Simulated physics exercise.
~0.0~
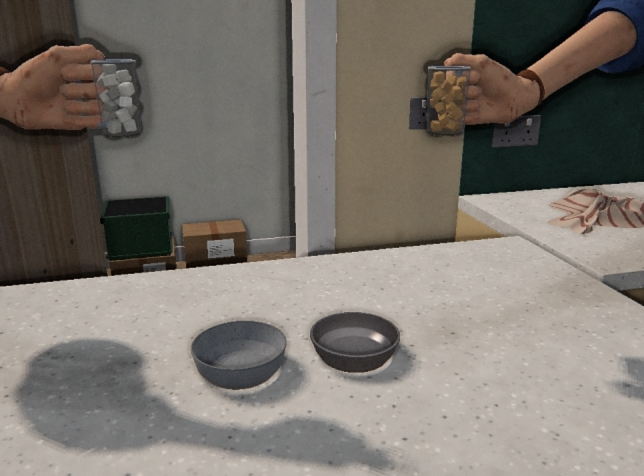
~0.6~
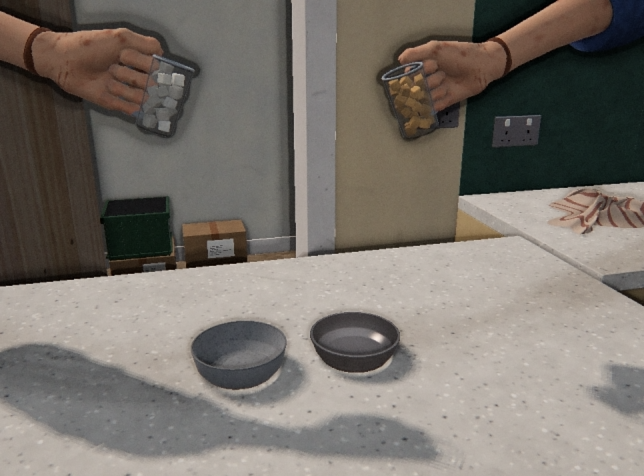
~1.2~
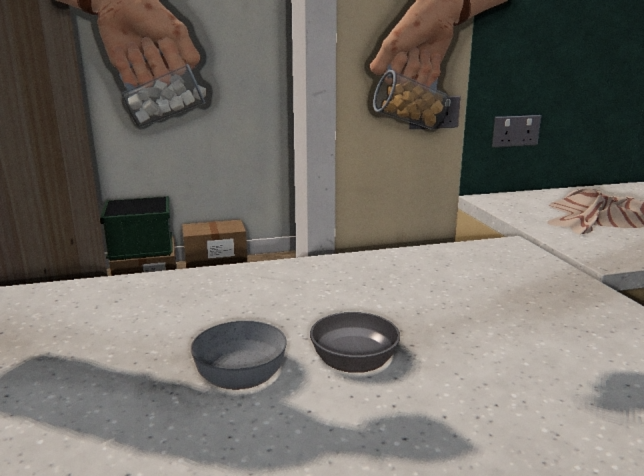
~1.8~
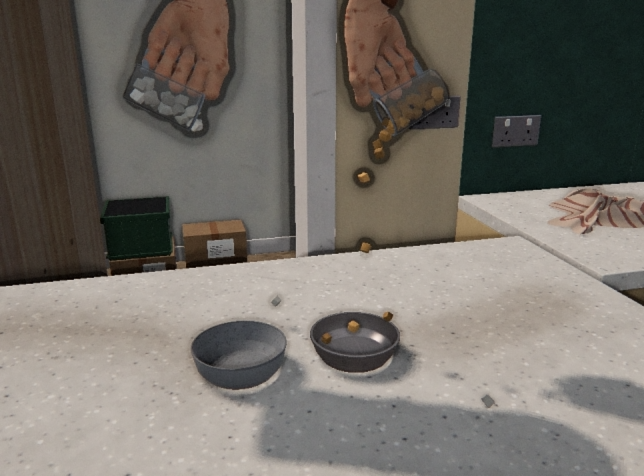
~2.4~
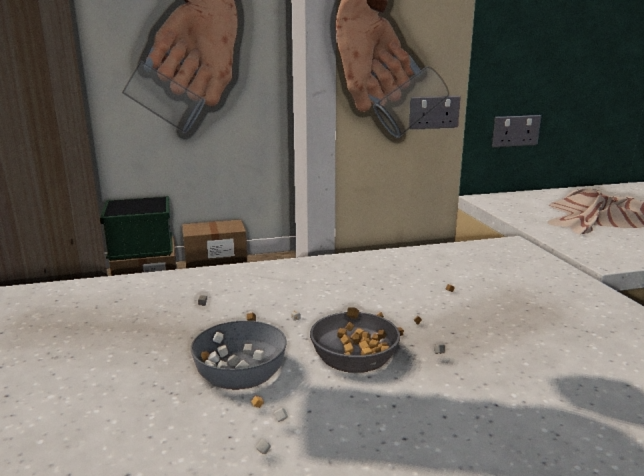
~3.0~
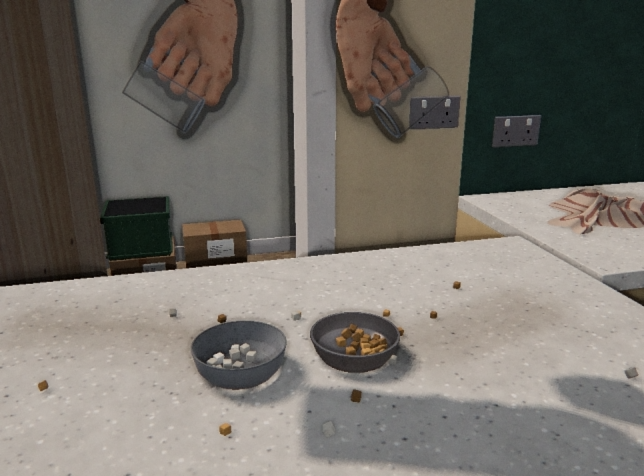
In a room with a speckled pale worktop, two hands hold clear cups high above two small grey dishes, the left cup filled with white cubes and the right with golden-brown ones. The hands bring the cups inward and tilt them until they lie on their sides, with everything still inside. As they tip further, pieces start to tumble out towards the dishes. Soon both cups are upside down and empty, and cubes bounce around the worktop. Most pieces settle in the dishes, white in the left and golden-brown in the right, while others lie scattered around them.
